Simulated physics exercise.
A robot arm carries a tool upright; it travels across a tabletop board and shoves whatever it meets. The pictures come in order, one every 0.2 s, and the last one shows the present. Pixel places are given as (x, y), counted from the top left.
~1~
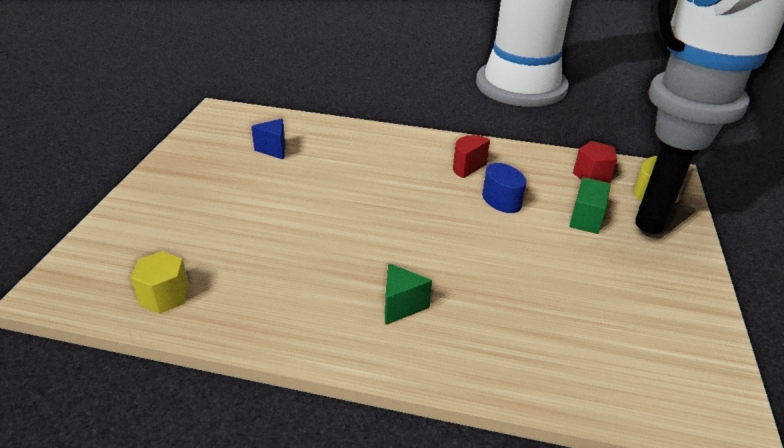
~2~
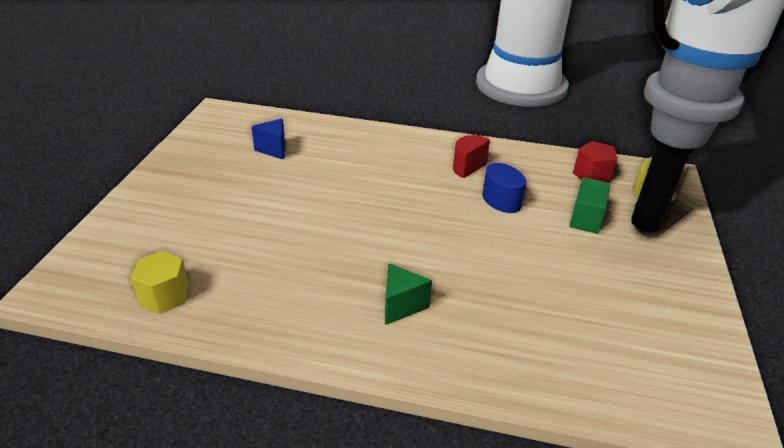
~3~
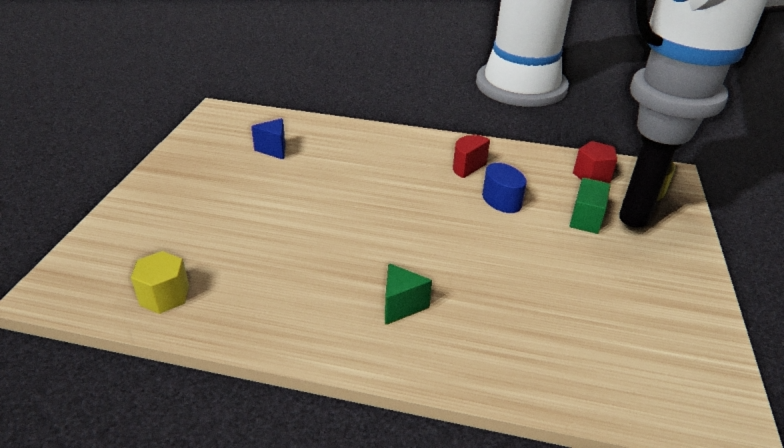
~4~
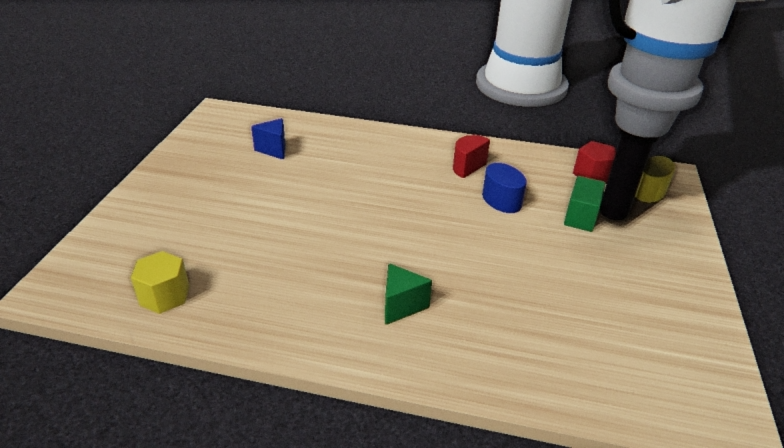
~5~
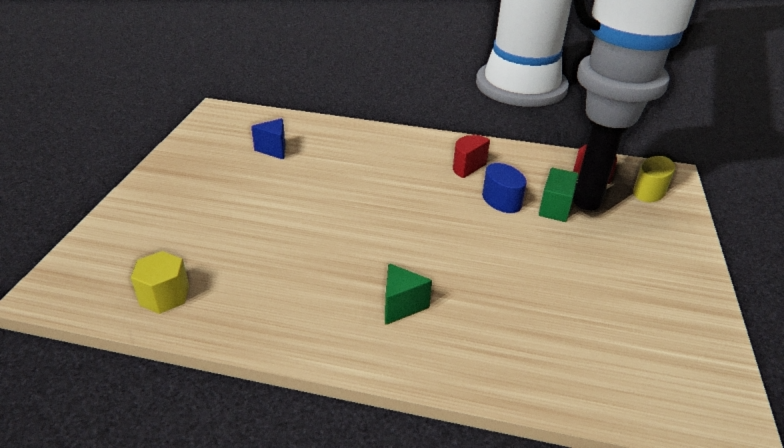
The robot arm's black tool moves left and pushes the green block toward the blue one.
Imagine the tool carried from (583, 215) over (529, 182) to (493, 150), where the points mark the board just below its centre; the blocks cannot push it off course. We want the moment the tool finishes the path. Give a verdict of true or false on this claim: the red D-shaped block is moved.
That statement is not accurate.
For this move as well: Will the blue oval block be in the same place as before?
Short answer: No.
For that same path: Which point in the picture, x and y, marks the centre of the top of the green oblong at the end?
Somewhere near (519, 169).
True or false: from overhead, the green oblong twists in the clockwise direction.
False
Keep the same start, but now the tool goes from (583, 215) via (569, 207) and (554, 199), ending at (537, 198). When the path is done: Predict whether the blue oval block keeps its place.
Shifted out of place.
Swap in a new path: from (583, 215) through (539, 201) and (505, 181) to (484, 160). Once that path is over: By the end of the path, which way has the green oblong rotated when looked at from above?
Viewed from above: Anti-clockwise.
The first path, step by step. One third of the way, tool (547, 182); blue oval block (495, 174); green oblong (524, 170), turned 40° anticlockwise.
Two thirds of the way, tool (517, 160); blue oval block (492, 175); green oblong (519, 169), turned 50° anticlockwise.
At the end, tool (494, 139); red D-shaped block in place; blue oval block (492, 175); green oblong (519, 169), turned 50° anticlockwise.
